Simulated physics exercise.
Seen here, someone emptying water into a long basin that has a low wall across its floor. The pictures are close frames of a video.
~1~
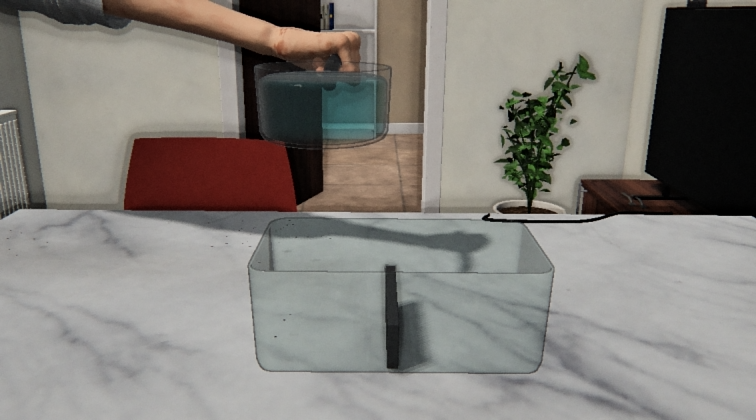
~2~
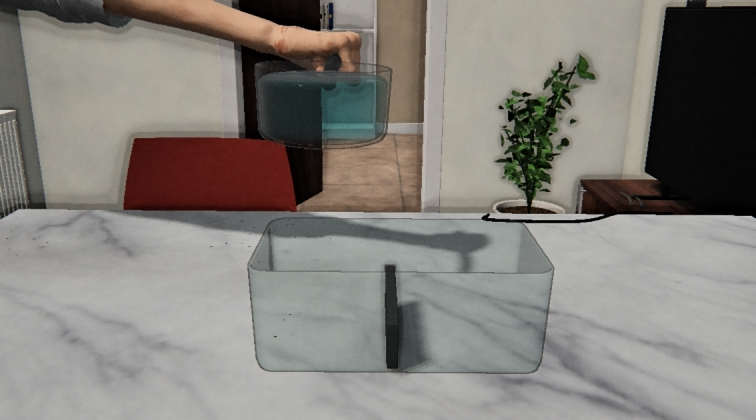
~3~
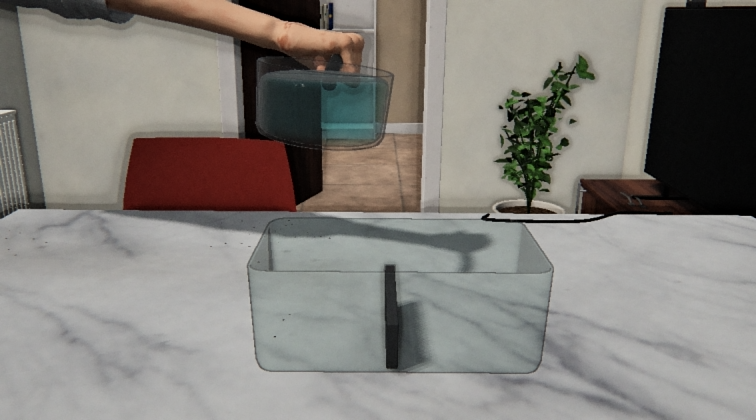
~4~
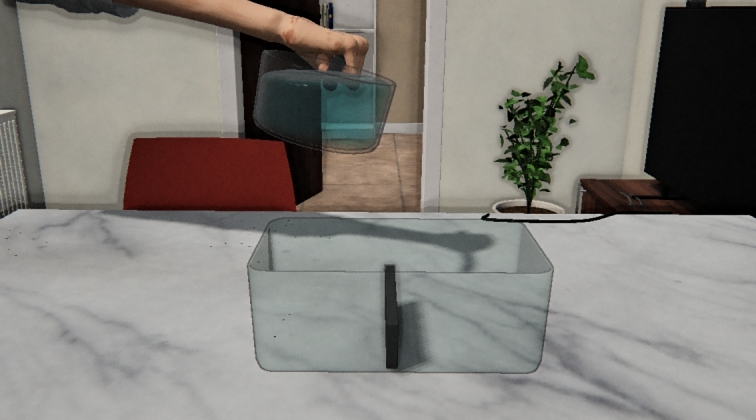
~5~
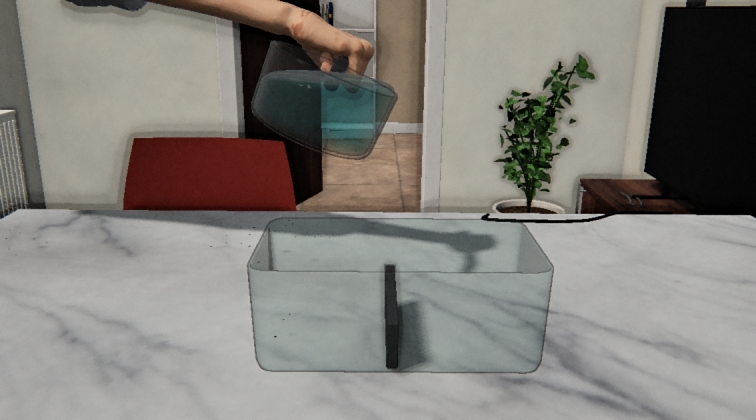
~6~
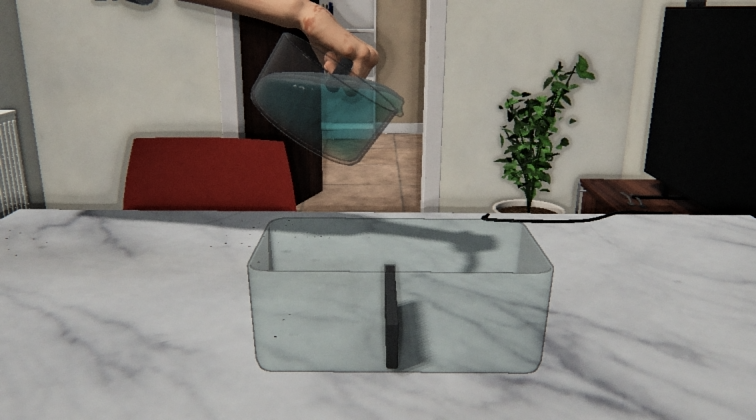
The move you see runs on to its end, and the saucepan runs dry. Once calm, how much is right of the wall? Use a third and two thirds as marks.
In the end above two thirds is right of the wall.
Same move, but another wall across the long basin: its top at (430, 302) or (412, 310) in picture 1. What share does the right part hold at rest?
In turn 50 and 70 in a hundred.
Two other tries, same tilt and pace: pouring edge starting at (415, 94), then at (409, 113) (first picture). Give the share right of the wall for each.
The first gives 90 %, the second 90 %.
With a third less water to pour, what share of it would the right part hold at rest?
Near 90 %.
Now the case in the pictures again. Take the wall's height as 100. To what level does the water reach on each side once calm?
Left: 10 %. Right: 60 %.
A moment on, the saucepan is tipped on its side and 26 per cent is still to pour, 0 is left of the wall and 25 right of it.
Next, the saucepan is tipped right over and 6 per cent is still to pour, 3 is left of the wall and 79 right of it.
Then the saucepan is tipped right over and 1 per cent is still to pour, 8 is left of the wall and 86 right of it.
Later the saucepan is tipped right over and 0 per cent is still to pour, 9 is left of the wall and 88 right of it.
In the end 9 per cent lies left of the wall, 88 right of it and 3 outside.
